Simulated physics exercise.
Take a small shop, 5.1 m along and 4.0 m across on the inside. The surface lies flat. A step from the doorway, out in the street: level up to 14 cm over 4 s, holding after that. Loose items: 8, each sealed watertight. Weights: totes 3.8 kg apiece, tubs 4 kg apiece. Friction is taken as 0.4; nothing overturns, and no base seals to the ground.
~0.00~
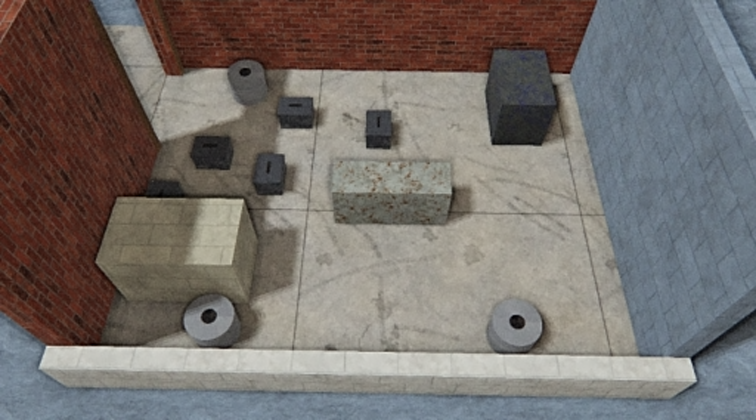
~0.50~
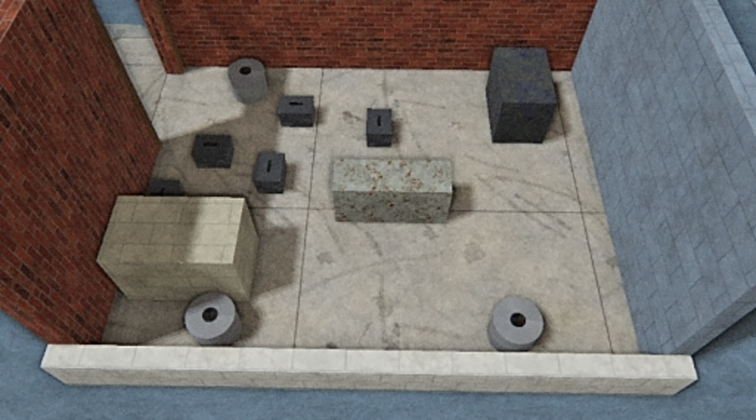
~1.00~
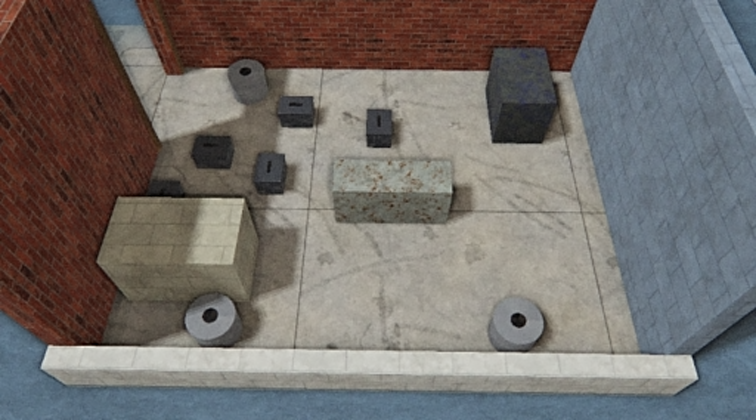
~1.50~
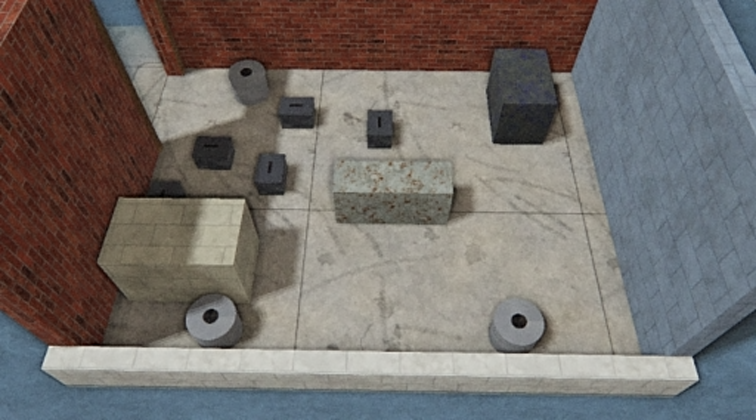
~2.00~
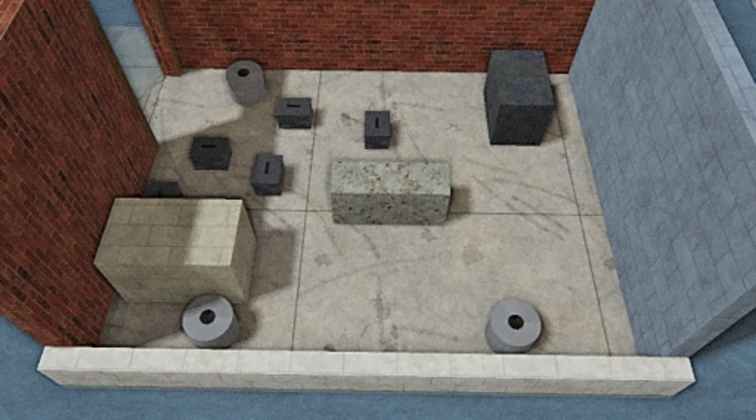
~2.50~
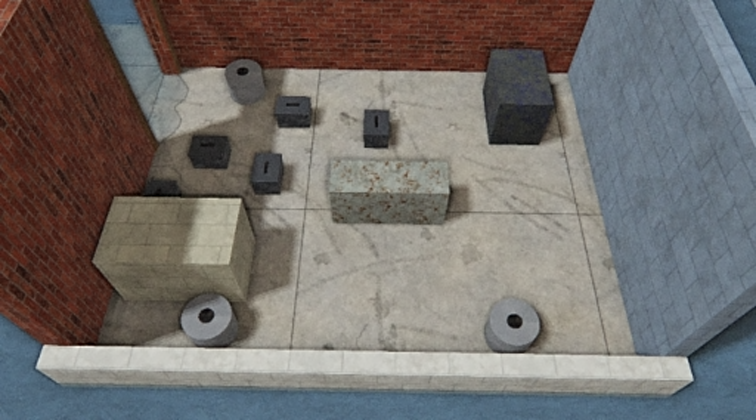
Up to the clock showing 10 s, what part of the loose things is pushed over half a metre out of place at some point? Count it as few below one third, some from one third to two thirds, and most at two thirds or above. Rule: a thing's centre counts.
Some.
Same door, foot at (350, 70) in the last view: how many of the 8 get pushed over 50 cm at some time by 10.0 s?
Then the count would be 4.
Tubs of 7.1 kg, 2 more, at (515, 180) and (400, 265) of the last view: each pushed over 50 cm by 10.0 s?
In turn: Within the mark, within the mark.
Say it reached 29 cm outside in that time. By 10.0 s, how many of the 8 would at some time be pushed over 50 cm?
That would give 6.
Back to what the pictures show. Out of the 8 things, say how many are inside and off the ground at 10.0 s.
It comes to 3 of them.
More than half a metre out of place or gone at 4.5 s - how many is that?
I count 0 of them.
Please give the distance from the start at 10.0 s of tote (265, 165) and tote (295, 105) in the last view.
In that order: 80 cm, 250 cm.
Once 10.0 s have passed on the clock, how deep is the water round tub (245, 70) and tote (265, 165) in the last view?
About 8 and 2 cm.
After 3.5 s 0 of 8 are over 50 cm from their spots; 0 afloat.
After 4.5 s 0 of 8 are over 50 cm from their spots; 0 afloat.
After 7.0 s 4 of 8 are over 50 cm from their spots; 2 afloat.
After 10.0 s 4 of 8 are over 50 cm from their spots, and 4 have been at some point; 3 afloat.
